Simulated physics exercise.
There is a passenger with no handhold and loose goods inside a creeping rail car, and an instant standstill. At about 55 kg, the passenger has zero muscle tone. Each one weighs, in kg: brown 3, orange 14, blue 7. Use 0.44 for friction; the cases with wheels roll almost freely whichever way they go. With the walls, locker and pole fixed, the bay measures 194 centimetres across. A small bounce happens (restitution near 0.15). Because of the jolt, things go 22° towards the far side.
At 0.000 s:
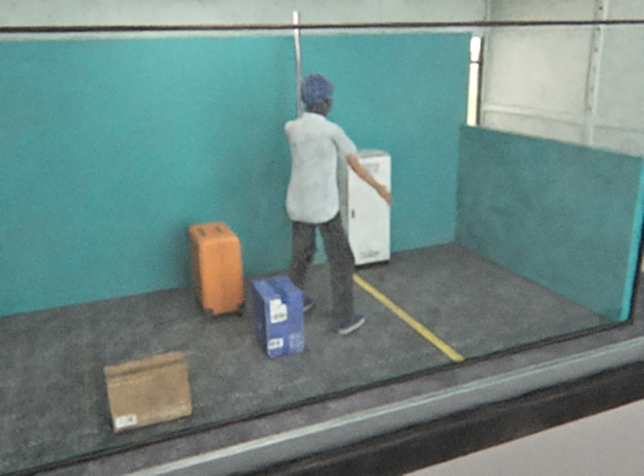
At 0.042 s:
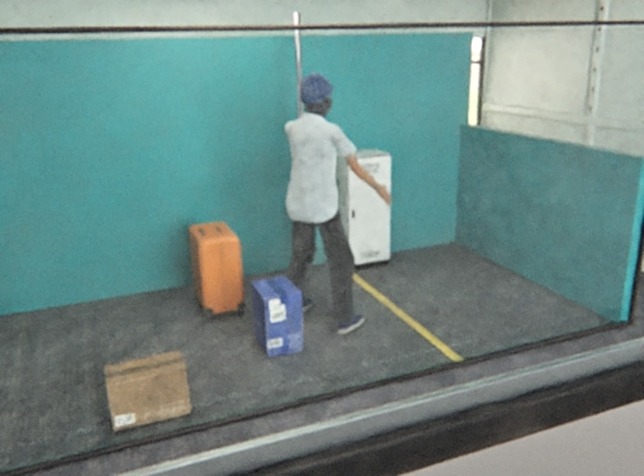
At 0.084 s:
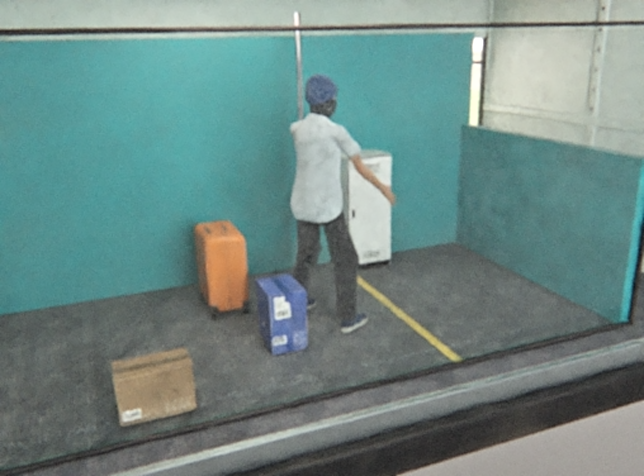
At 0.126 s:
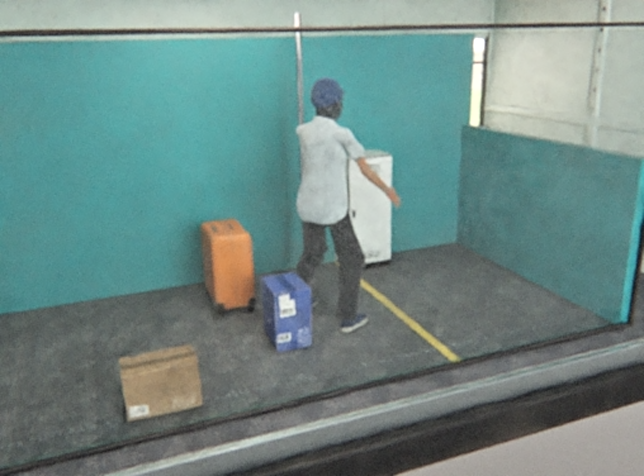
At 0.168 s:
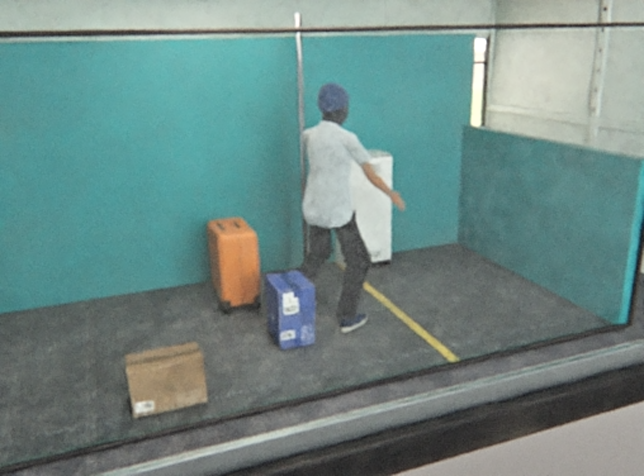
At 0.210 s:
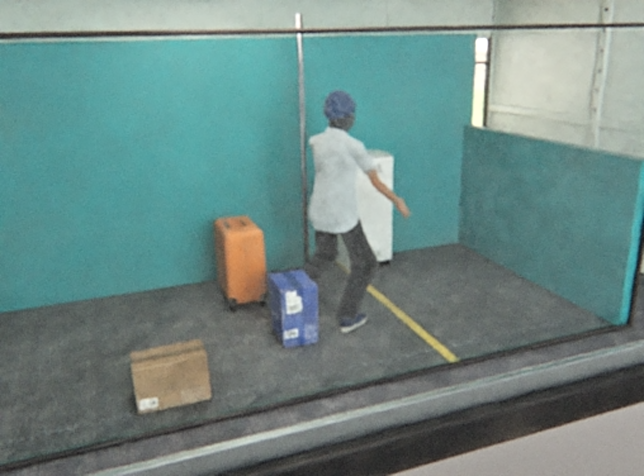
A person in a blue cap and pale shirt shifted a little to the right with bending knees, while the orange suitcase, blue box and brown carton slid slightly right across the grey floor.
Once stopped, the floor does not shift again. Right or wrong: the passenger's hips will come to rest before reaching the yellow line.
Right.
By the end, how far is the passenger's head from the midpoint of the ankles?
Head and ankle midpoint end up around 70 centimetres apart.
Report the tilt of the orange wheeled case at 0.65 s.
Tilt: Approx. 0°.
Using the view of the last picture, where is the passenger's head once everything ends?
It comes to rest near pixel (407, 273).
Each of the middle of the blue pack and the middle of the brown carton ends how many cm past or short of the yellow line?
So the blue pack stops 80 cm short, while the brown carton stops 160 cm short.
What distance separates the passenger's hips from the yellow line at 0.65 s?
About 20 cm short of it.
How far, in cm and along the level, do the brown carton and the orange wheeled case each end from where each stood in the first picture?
Movement - brown carton 20, orange wheeled case 60.
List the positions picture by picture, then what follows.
In the first picture, passenger's hips (313, 201), blue pack (278, 316), yellow line (452, 354).
In the second picture, passenger's hips (313, 201), blue pack (277, 316).
In the third picture, passenger's hips (317, 201), blue pack (282, 313).
In the fourth picture, passenger's hips (323, 202), blue pack (286, 311).
In the fifth picture, passenger's hips (328, 205), blue pack (290, 309).
In the sixth picture, passenger's hips (334, 211), blue pack (294, 308), yellow line (447, 354). Everything loose set off at about 1.3 m/s.
After 0.40 s the passenger's hips are 19 cm short of the yellow line, near (359, 257) in the last picture's view; the blue pack 75 cm short of the yellow line, tilted 0°.
After 0.65 s the passenger's hips are 21 cm short of the yellow line, near (360, 267) in the last picture's view; the blue pack 75 cm short of the yellow line, tilted 0°.
After 1.05 s the passenger's hips are 20 cm short of the yellow line, near (358, 266) in the last picture's view.
At rest, 1.2 s, brown carton stops short of the yellow line; orange wheeled case stops short of the yellow line; blue pack stops short of the yellow line; passenger's hips stop short of the yellow line; passenger's head crosses the yellow line.
